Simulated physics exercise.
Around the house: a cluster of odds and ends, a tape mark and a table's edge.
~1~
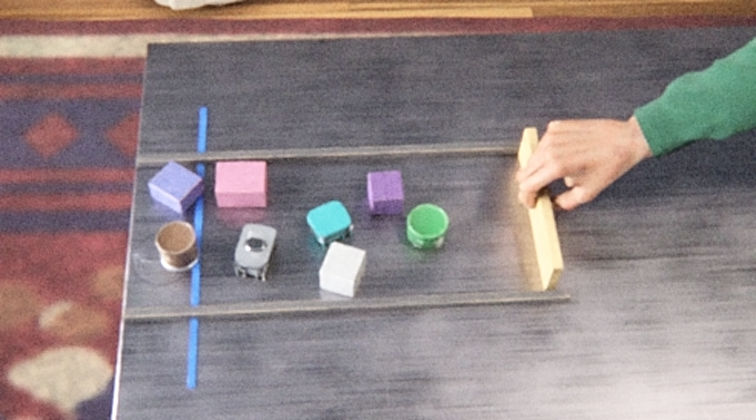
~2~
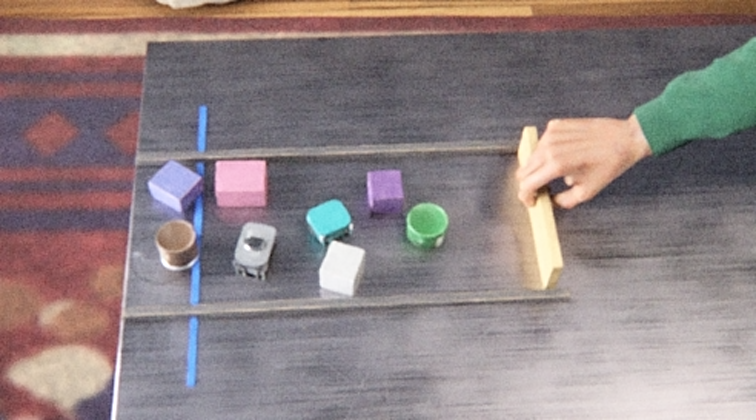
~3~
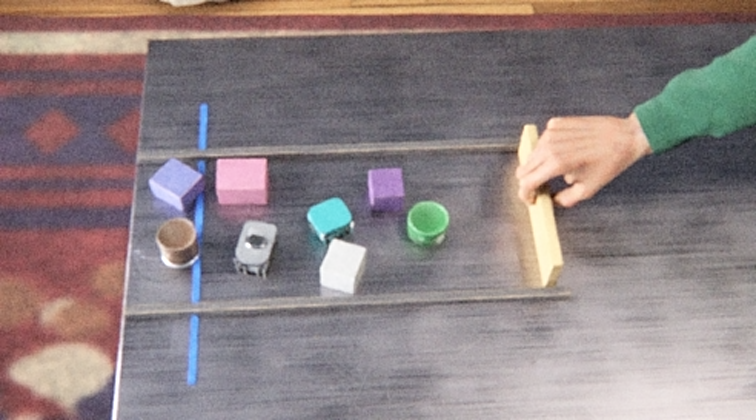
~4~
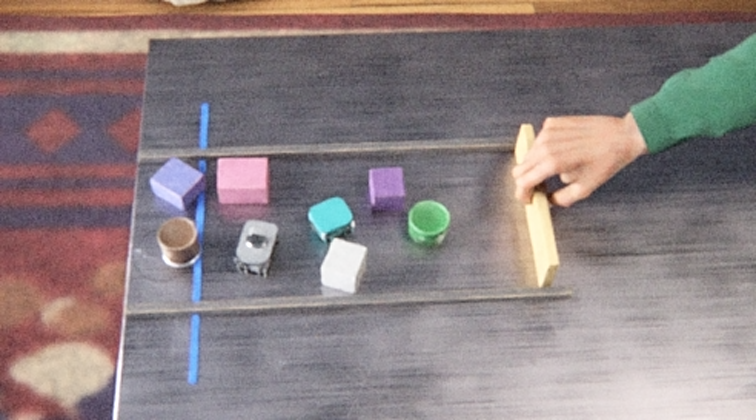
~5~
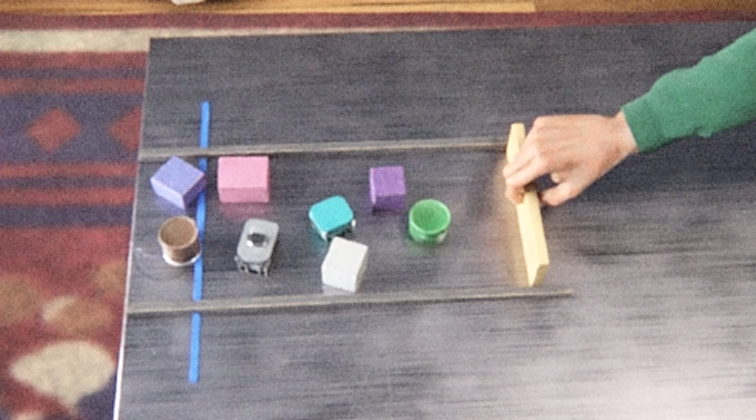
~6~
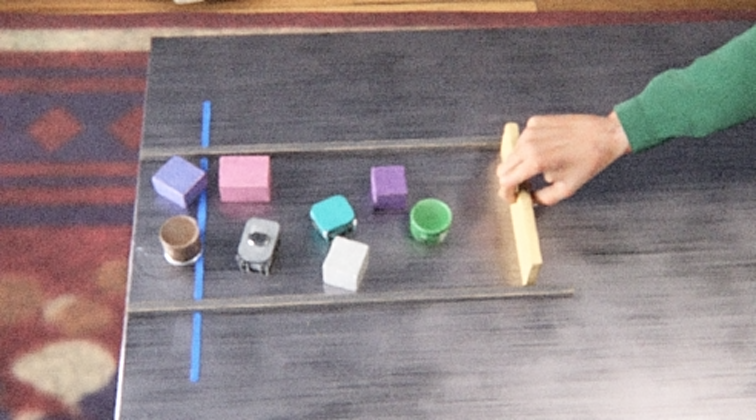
A hand slides a wooden board slightly left toward small blocks and containers that stay still.
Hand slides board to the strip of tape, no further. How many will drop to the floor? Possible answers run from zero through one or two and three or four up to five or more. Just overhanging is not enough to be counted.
There will be one or two losses over the edge.
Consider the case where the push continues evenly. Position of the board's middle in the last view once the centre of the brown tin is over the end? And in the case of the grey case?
Around (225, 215), then around (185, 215).
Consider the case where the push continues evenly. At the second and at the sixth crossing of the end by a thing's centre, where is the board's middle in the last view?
I'd put the first at about (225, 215) and the next at about (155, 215).
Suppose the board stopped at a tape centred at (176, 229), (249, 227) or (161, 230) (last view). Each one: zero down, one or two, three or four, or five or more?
In order, the falls would come to five or more; not one; five or over.
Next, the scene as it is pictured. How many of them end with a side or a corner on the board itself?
That makes 3.
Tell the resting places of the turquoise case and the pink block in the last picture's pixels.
The turquoise case comes to rest at (154, 220), and the pink block comes to rest at (148, 173).
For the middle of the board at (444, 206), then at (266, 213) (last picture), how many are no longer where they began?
I count 1 first and 8 after.
Soon after, none off yet; blue block at rest near (181, 181); brown tin at rest near (182, 240); pink block at rest near (246, 179).
Then, none off yet; blue block moved about its own width near (146, 181); brown tin moved about its own width near (154, 241); pink block moved about its own width near (194, 173).
At rest, the number that fall off is one or two; fallen, brown tin and blue block.
